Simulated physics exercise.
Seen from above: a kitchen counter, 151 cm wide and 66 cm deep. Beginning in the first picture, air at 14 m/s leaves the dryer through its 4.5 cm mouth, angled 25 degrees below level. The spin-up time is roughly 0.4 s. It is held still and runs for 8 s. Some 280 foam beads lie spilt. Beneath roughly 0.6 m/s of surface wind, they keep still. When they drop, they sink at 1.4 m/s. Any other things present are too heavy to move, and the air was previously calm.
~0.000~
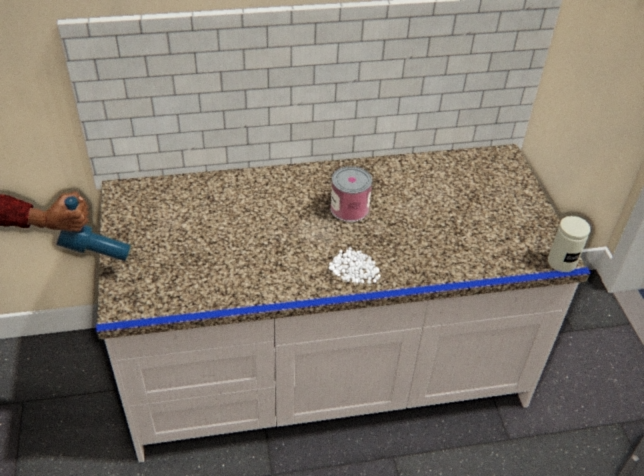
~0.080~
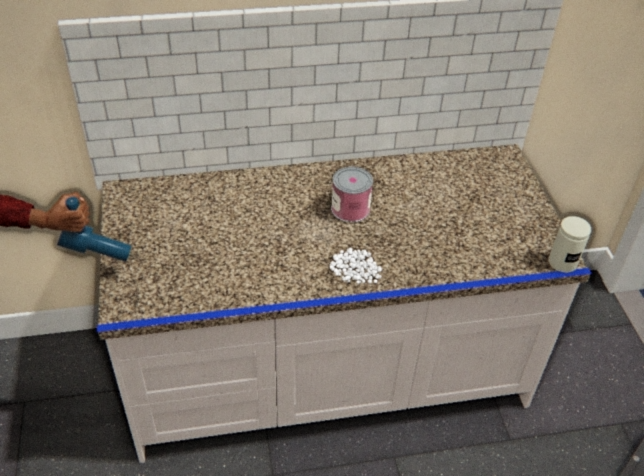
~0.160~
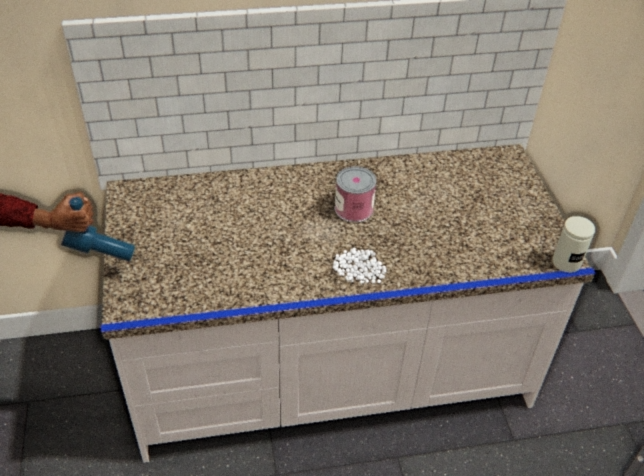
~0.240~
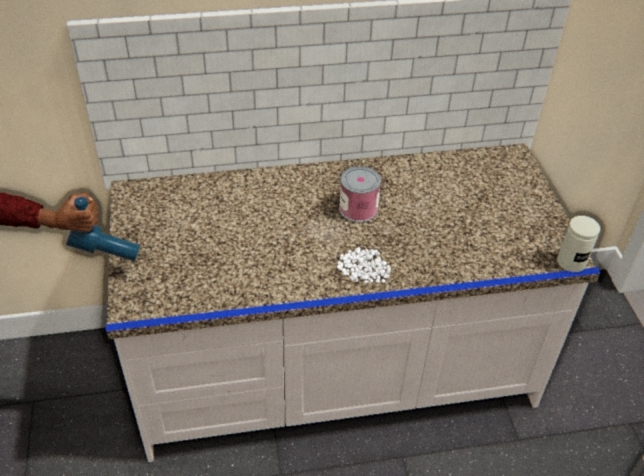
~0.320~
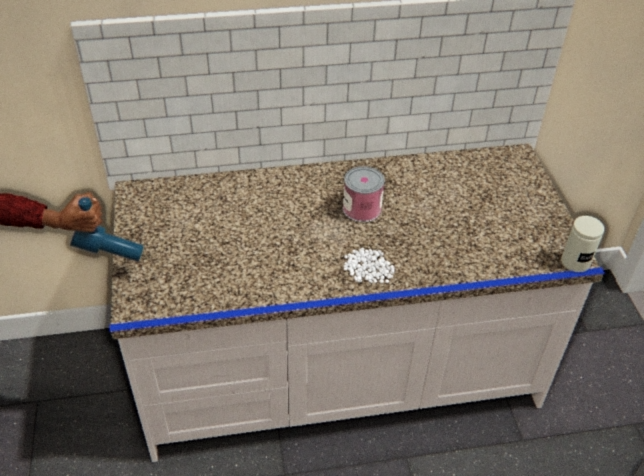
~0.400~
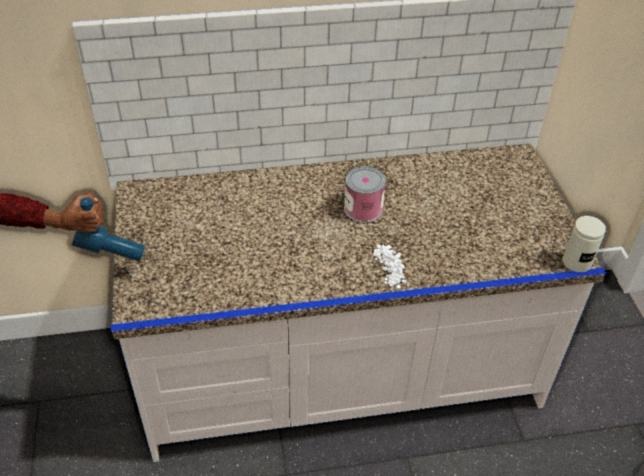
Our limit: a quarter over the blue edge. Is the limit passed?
Beyond one in four.
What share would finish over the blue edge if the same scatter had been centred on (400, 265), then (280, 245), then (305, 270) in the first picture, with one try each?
It goes 40 %, then 0 %, then 50 %.
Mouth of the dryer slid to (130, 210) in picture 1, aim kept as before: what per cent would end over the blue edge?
The share would be near 100 %.
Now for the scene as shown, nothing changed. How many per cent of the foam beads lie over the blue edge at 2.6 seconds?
It comes to around 50 %.
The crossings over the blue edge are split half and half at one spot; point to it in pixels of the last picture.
(513, 285).
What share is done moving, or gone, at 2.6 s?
I would put it at around 100 %.
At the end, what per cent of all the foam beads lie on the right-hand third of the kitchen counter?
Roughly 0 in a hundred.
After 1.6 s, 49 % are over the blue edge; 100 % have settled or left.
After 2.6 s, 49 % are over the blue edge; 100 % have settled or left.
After 4.4 s, 49 % are over the blue edge; 100 % have settled or left.
After 8.0 s, at the end, 49 % are over the blue edge.
